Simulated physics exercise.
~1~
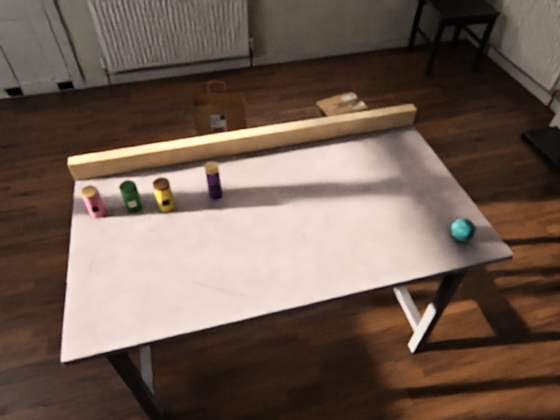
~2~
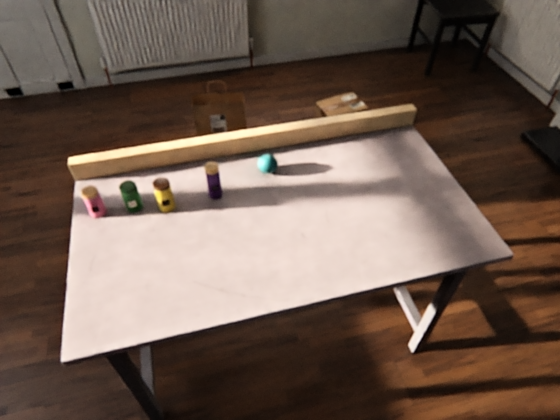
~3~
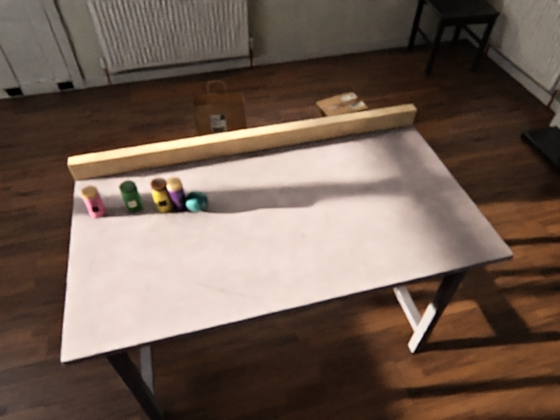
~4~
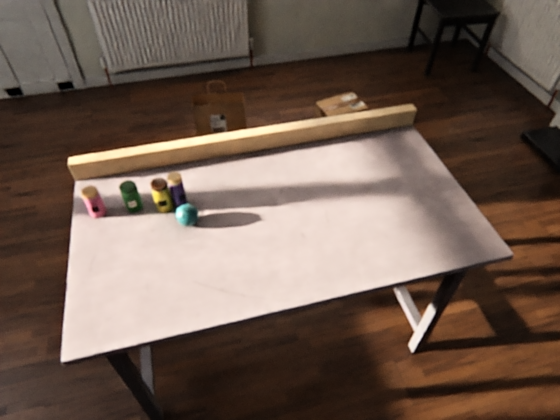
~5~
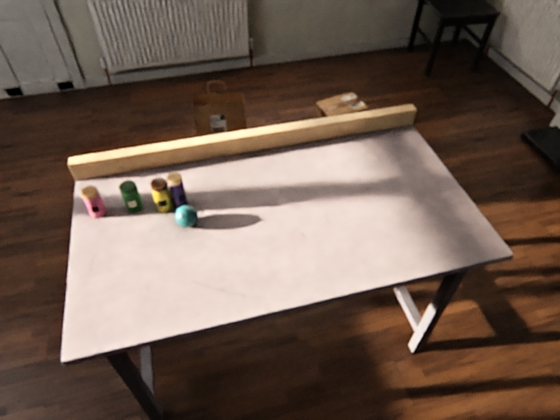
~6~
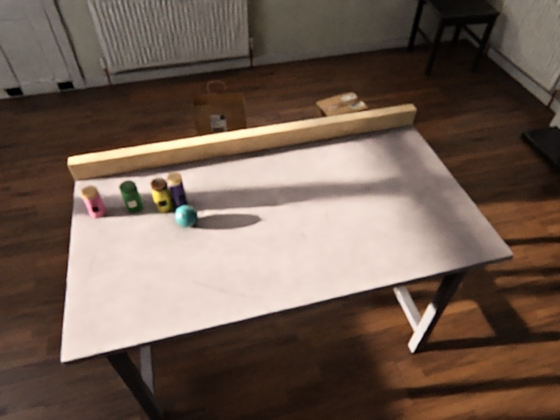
A turquoise ball sits near the right edge of a pale table, viewed from above in a room with a dark wooden floor and a radiator. A wooden rail lines the table's far side, and pink, green, yellow and purple shakers stand in a row toward the left. The ball moves left to a spot near the rail, then reaches the purple shaker, which shifts left and leans beside the yellow one. The purple shaker settles upright there as the ball moves slightly toward the viewer. The ball comes to rest just in front, with the other shakers still in place.
